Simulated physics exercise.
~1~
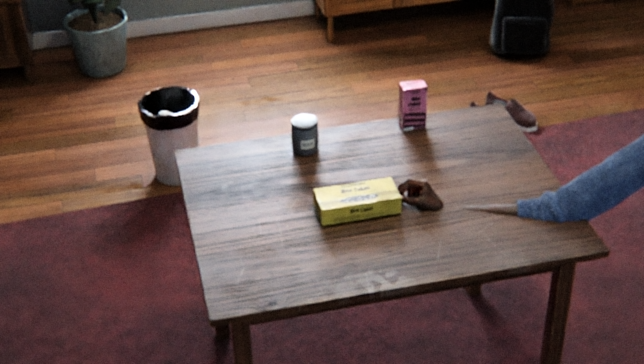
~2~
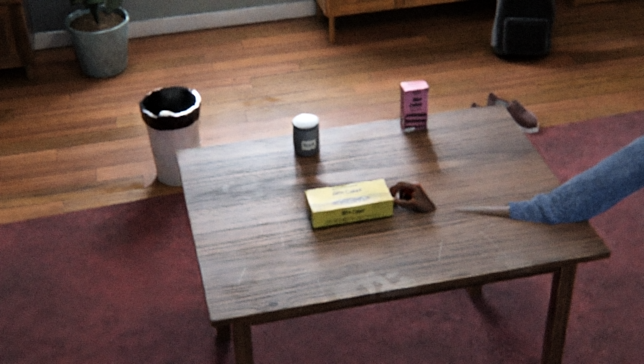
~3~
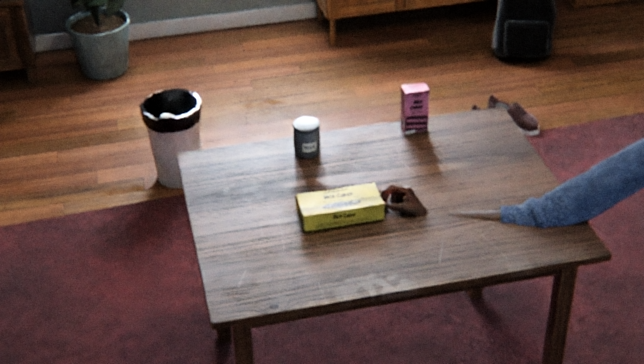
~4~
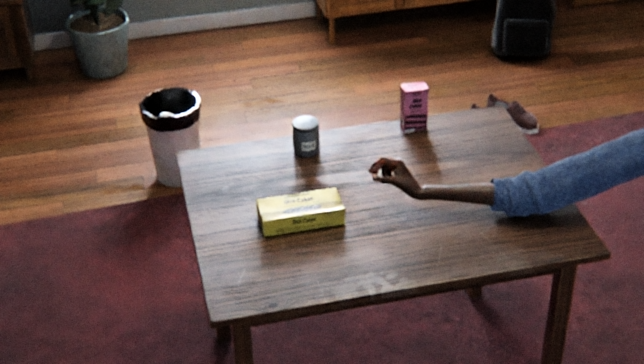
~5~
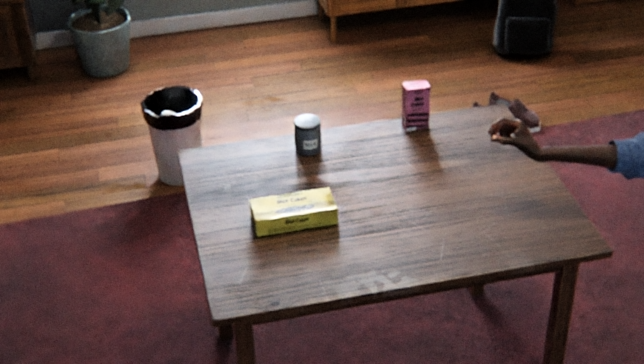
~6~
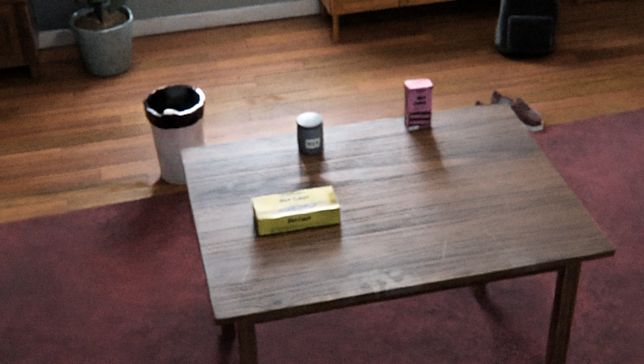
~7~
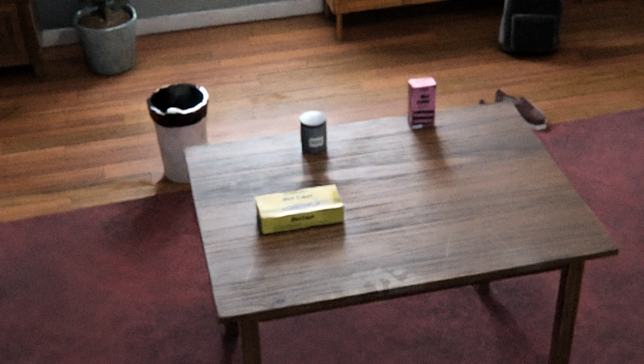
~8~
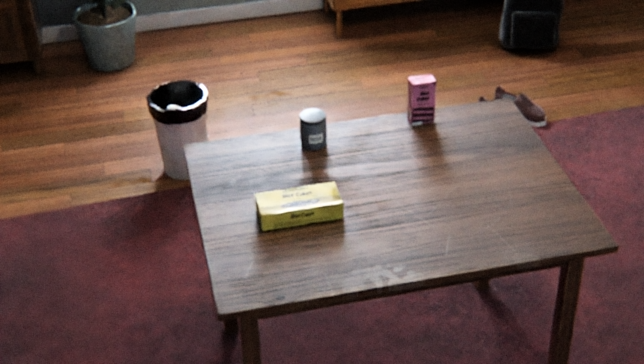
A yellow packet lies near the middle of a dark wooden table, seen from above in a room with a wood floor and a red rug. A grey jar with a white lid and a pink carton stand toward the far edge, with a bin beyond the left side. A hand in a blue sleeve reaches in from the right and pushes the packet left. The hand lets go and draws back out of view while the packet slides a little further. The packet comes to rest left of centre, still on the table, with the jar and carton unmoved.
